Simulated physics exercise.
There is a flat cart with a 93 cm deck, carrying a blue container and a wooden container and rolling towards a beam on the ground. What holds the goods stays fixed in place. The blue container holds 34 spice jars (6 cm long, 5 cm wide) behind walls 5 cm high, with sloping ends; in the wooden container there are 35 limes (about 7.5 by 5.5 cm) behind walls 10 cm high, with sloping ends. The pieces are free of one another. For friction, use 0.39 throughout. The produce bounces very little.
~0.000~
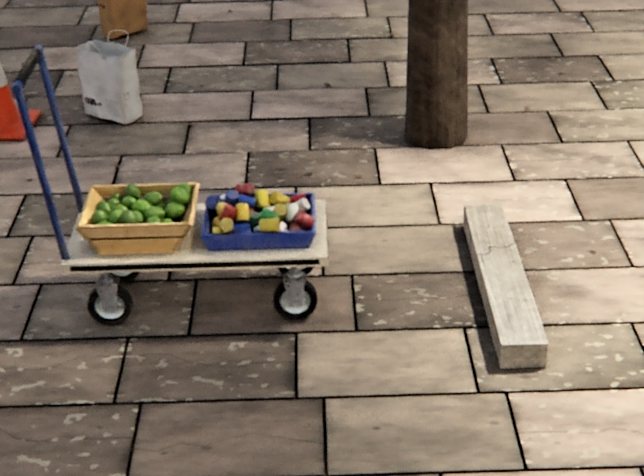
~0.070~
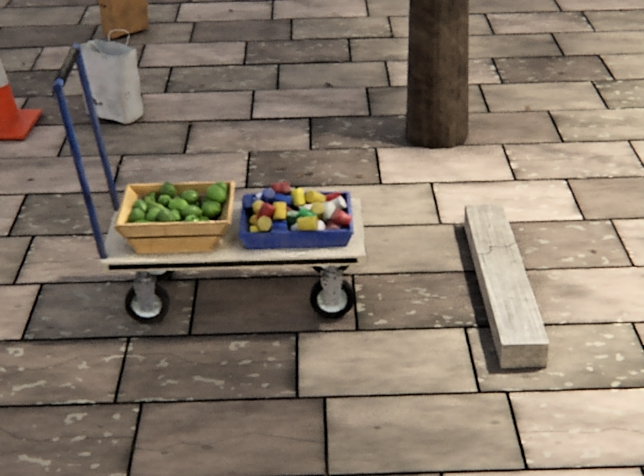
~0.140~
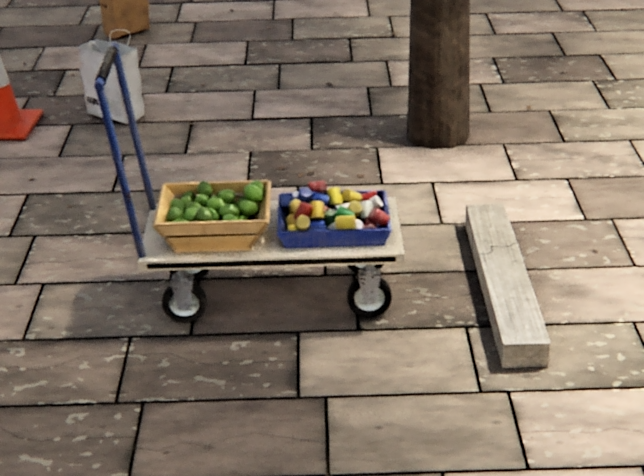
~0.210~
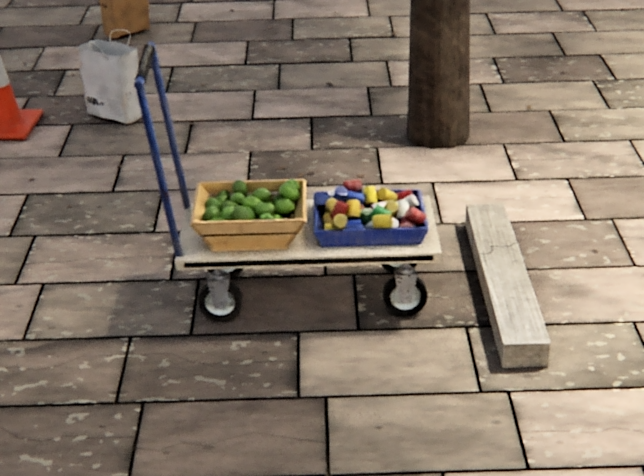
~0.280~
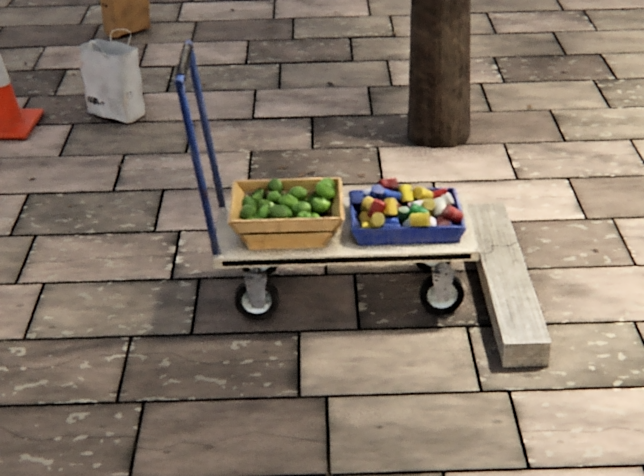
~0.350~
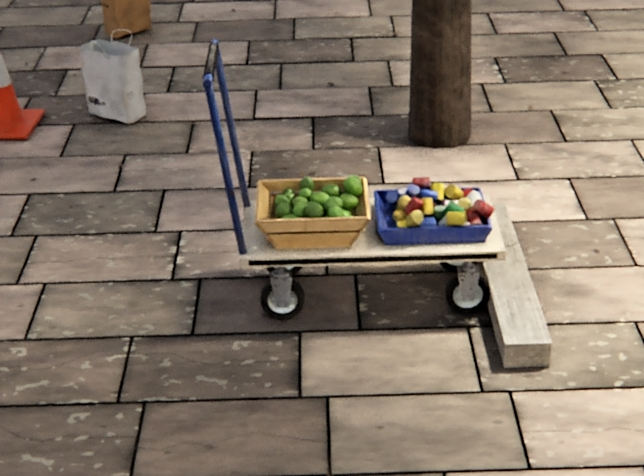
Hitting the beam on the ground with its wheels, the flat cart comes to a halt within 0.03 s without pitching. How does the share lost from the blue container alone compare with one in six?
It is going to lose a greater share than a sixth.
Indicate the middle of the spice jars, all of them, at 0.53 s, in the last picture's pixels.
Somewhere around pixel (461, 208).
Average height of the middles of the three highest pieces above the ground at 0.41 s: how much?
I'd say near 46 cm.
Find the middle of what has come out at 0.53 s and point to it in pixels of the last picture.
The centre lands near pixel (494, 191).
After 0.41 s, 3 of 34 out of the blue container and 0 of 35 out of the wooden container.
After 0.53 s, 9 of 34 out of the blue container and 2 of 35 out of the wooden container.
After 0.76 s, 11 of 34 out of the blue container and 2 of 35 out of the wooden container.
Outcome (at 1.27 s), 12 of 34 out of the blue container and 2 of 35 out of the wooden container. Asked share, 12 of 34, 35 per cent.
